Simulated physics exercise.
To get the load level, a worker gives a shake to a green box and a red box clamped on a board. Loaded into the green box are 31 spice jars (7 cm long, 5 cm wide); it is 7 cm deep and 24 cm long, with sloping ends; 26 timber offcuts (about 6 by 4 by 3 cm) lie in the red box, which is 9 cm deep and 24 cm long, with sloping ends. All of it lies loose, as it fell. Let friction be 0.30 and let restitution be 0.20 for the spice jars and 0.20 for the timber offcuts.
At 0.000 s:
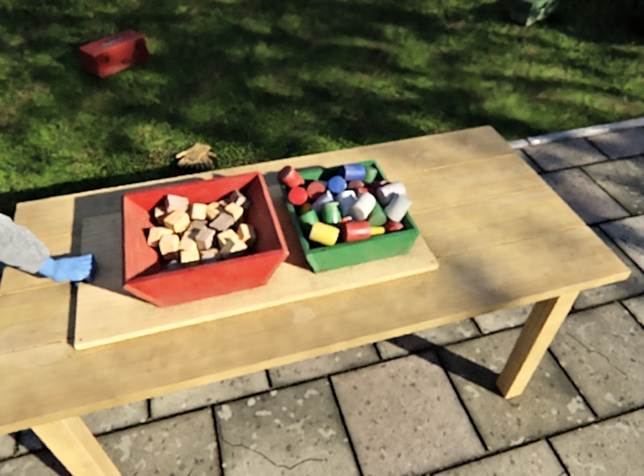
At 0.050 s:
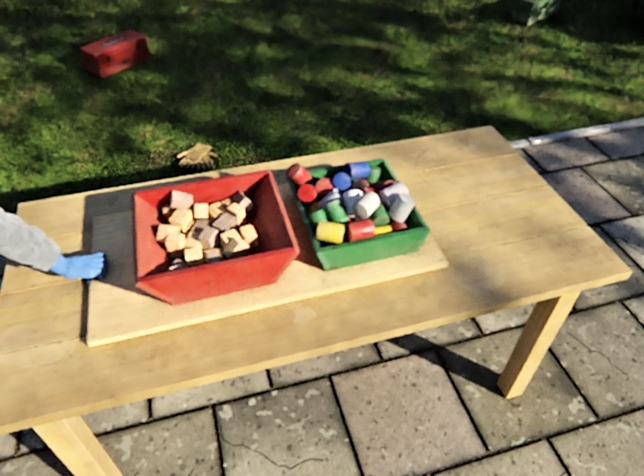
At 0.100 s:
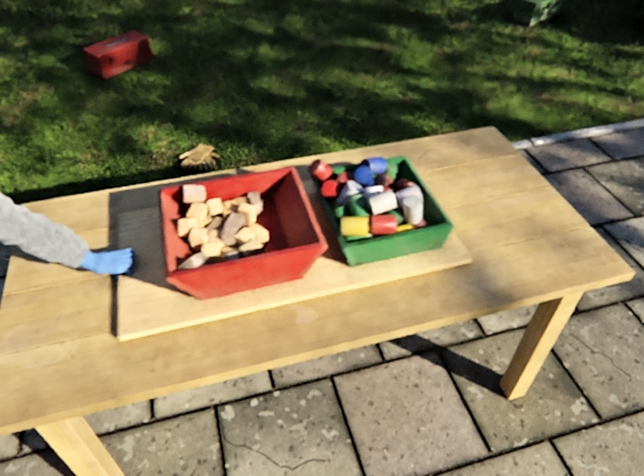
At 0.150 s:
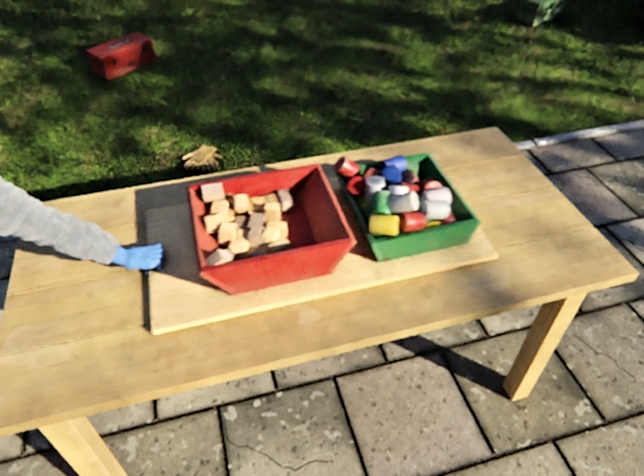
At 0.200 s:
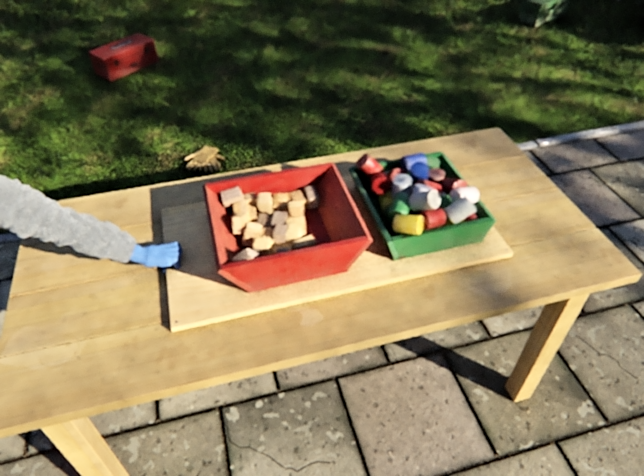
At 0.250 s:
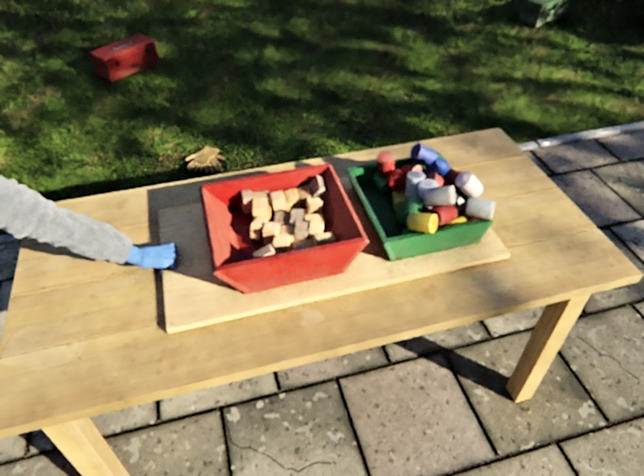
A blue-gloved hand slid a board holding a red box of wooden blocks and a green box of colourful cylinders rightward along a wooden table, then drew it back slightly left as the pieces shifted.
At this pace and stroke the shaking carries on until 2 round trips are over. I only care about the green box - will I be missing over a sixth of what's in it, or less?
The count of escapees surpasses one in six.
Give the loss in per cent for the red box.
The red box comes in at 10 in a hundred.
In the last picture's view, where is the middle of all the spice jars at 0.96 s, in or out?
Somewhere around pixel (354, 226).
After 0.43 s, the green box is down by 7 of 31 and the red box is down by 1 of 26.
After 0.65 s, the green box is down by 10 of 31 and the red box has all 26.
After 0.96 s, the green box is down by 13 of 31 and the red box is down by 2 of 26.
When it is over (at 1.36 s), the green box is down by 13 of 31 and the red box is down by 2 of 26. Asked share, 13 of 31, 42 per cent.
